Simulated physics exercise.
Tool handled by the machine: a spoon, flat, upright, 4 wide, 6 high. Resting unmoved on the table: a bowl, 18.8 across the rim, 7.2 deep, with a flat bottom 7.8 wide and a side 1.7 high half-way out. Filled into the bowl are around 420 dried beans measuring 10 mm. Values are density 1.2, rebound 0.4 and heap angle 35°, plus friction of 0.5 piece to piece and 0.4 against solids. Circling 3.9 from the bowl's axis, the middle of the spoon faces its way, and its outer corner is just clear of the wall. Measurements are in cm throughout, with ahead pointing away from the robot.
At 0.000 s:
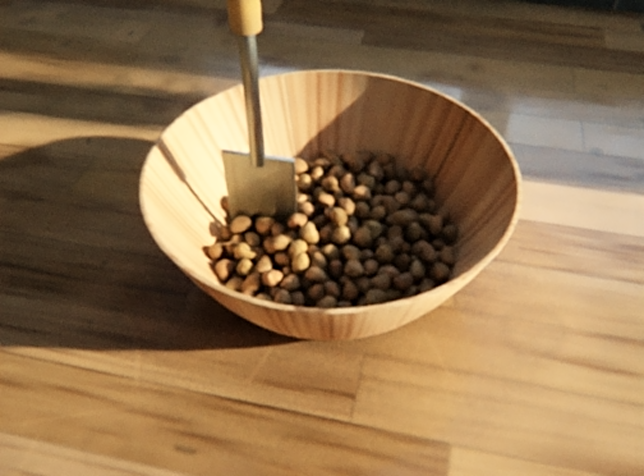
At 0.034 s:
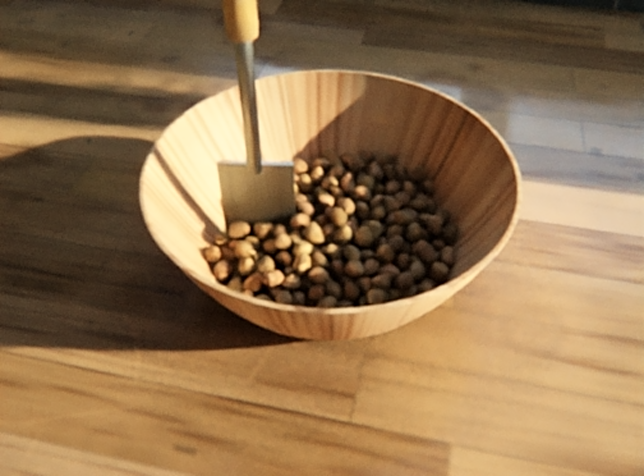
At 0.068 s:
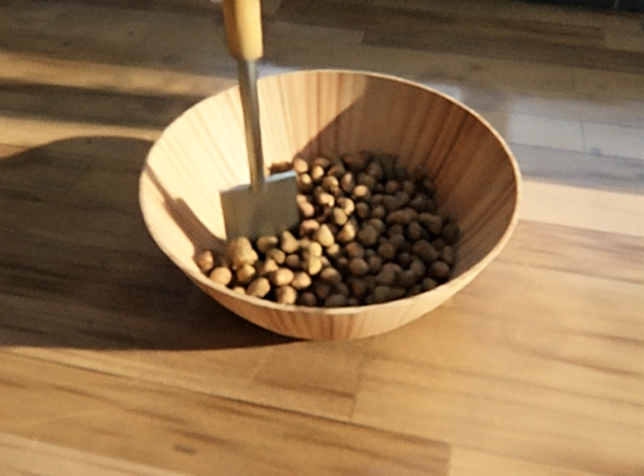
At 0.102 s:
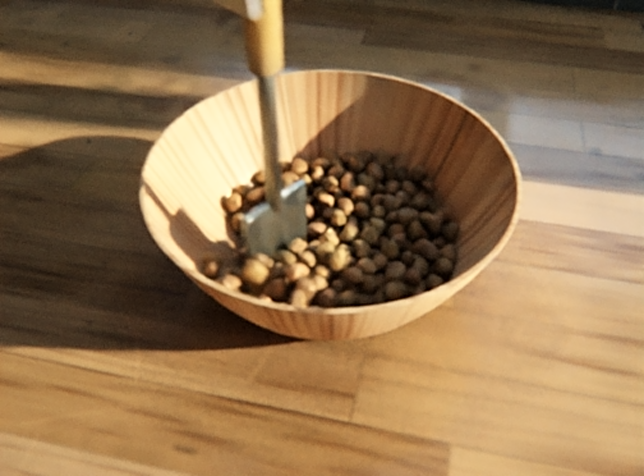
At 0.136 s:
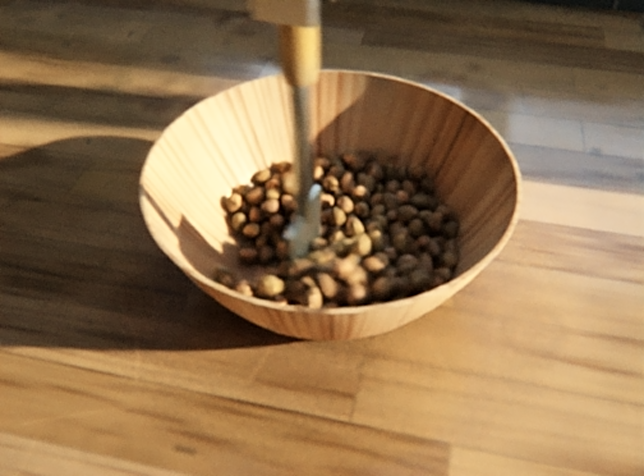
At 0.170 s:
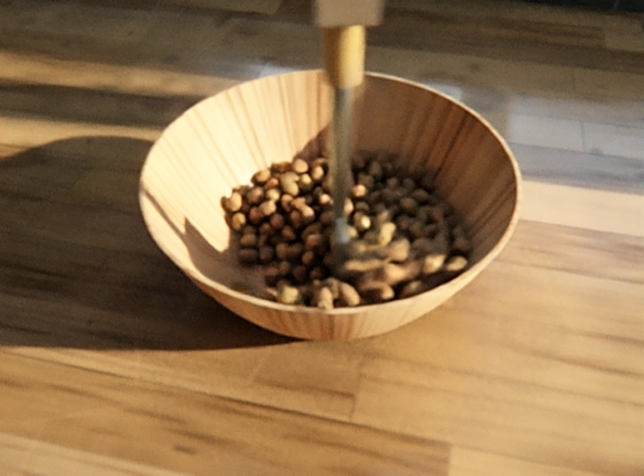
A wooden bowl of brown beans sat still on a wooden table while a flat metal tool with a yellowish handle swept from the left through the near side toward the right, pushing beans along.
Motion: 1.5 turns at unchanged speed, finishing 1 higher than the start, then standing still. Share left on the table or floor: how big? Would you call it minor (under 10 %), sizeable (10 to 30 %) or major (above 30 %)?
I would call it minor.
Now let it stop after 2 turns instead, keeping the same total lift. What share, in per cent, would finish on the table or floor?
I'd reckon near 5 per cent.
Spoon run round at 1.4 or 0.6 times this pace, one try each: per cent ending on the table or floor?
First try close to 15, second close to 0, in per cent.
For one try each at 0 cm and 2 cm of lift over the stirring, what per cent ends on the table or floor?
5 % and 0 %.
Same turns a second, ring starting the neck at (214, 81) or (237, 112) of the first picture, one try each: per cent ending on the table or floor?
Close to 0 per cent for the first and close to 10 per cent for the second.
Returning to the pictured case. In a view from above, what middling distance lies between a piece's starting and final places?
8 centimetres.
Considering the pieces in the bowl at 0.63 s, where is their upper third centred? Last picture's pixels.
It is centred roughly at (307, 282).
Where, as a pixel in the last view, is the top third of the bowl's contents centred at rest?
The centre sits around (391, 215) in the last picture.
After 0.40 s, 275° round, highest piece 8 above the table; 420 in the bowl, 2 on the table or floor, 1 in flight or on the tool.
After 0.63 s, 82° round, highest piece 8 above the table; 414 in the bowl, 8 on the table or floor, 1 in flight or on the tool.
After 0.95 s, 180° round, highest piece 6 above the table; 414 in the bowl, 9 on the table or floor.
After 1.65 s, 180° round, highest piece 6 above the table; 414 in the bowl, 9 on the table or floor.
At rest, 414 in the bowl, 9 on the table or floor. That is 2 % on the table or floor.
